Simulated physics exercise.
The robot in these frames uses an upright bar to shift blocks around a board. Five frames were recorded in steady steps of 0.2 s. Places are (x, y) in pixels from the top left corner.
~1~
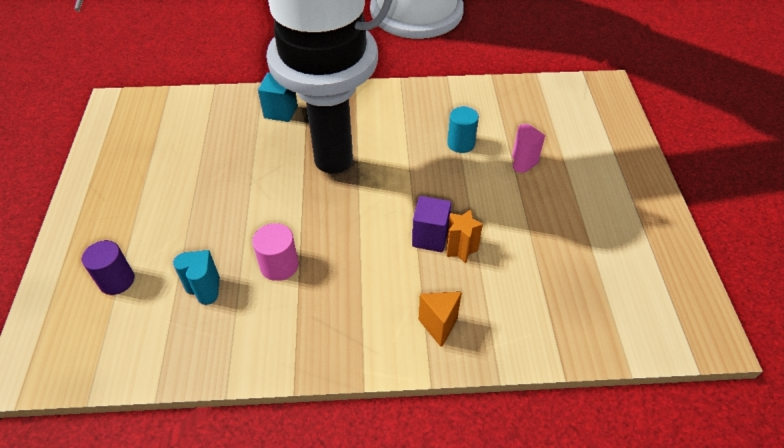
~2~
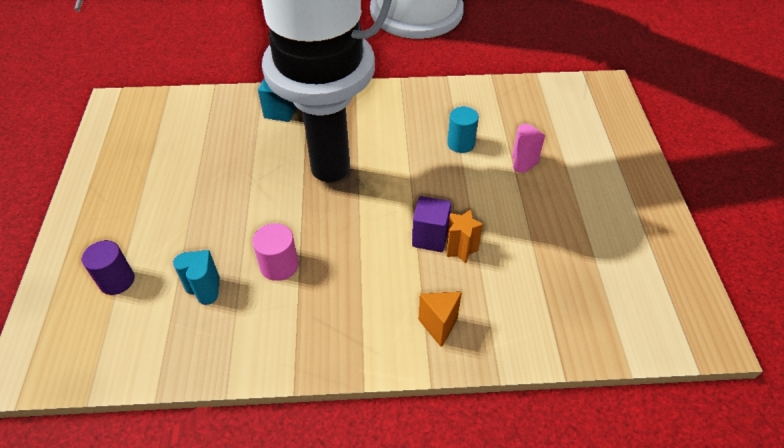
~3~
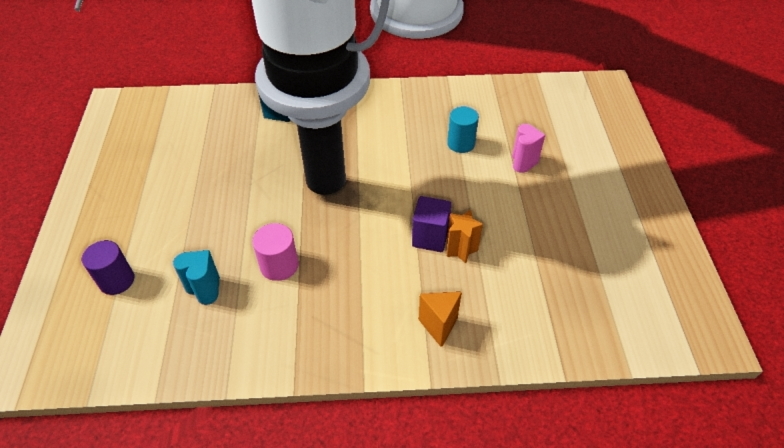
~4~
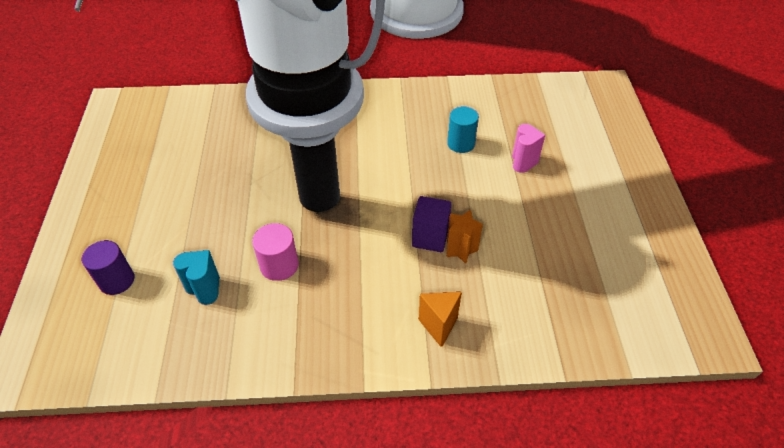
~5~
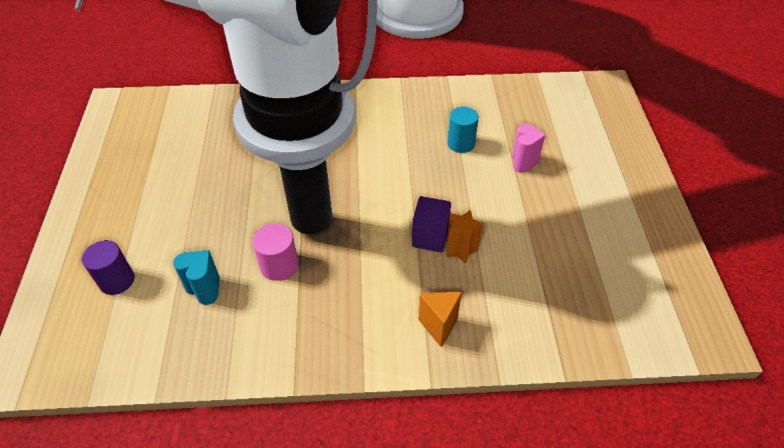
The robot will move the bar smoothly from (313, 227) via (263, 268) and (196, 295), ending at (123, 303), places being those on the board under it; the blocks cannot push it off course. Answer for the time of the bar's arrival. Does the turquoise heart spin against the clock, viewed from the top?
Yes, I think so.
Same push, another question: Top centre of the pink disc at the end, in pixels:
The centre of its top will be at (211, 301).
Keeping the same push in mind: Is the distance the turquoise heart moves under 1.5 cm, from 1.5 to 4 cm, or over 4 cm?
Answer: More than 4 cm.
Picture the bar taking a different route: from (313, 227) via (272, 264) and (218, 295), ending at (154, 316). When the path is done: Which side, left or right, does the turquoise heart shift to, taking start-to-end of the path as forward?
It's set to shift right.
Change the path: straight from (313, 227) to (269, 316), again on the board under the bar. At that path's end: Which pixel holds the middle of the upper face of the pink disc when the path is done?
My best guess is (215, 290).
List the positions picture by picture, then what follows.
Tip of the bar (334, 160), middles of tops, purple disc (100, 254), turquoise heart (193, 263), pink disc (273, 238), in the first frame.
Bar (331, 168), nothing pushed, in the second frame.
Bar (326, 180), nothing pushed, in the third frame.
Bar (320, 197), nothing pushed, in the fourth frame.
Bar (312, 218), purple disc (100, 254), turquoise heart (193, 263), pink disc (273, 238), in the fifth frame.
The first path, step by step. One third of the way, bar (259, 260); pink disc (236, 278).
Two thirds of the way, bar (192, 287); turquoise heart (143, 281); pink disc (211, 301).
At the end, bar (118, 295); purple disc (90, 250); turquoise heart (65, 296), turned 40° anticlockwise; pink disc (211, 301).
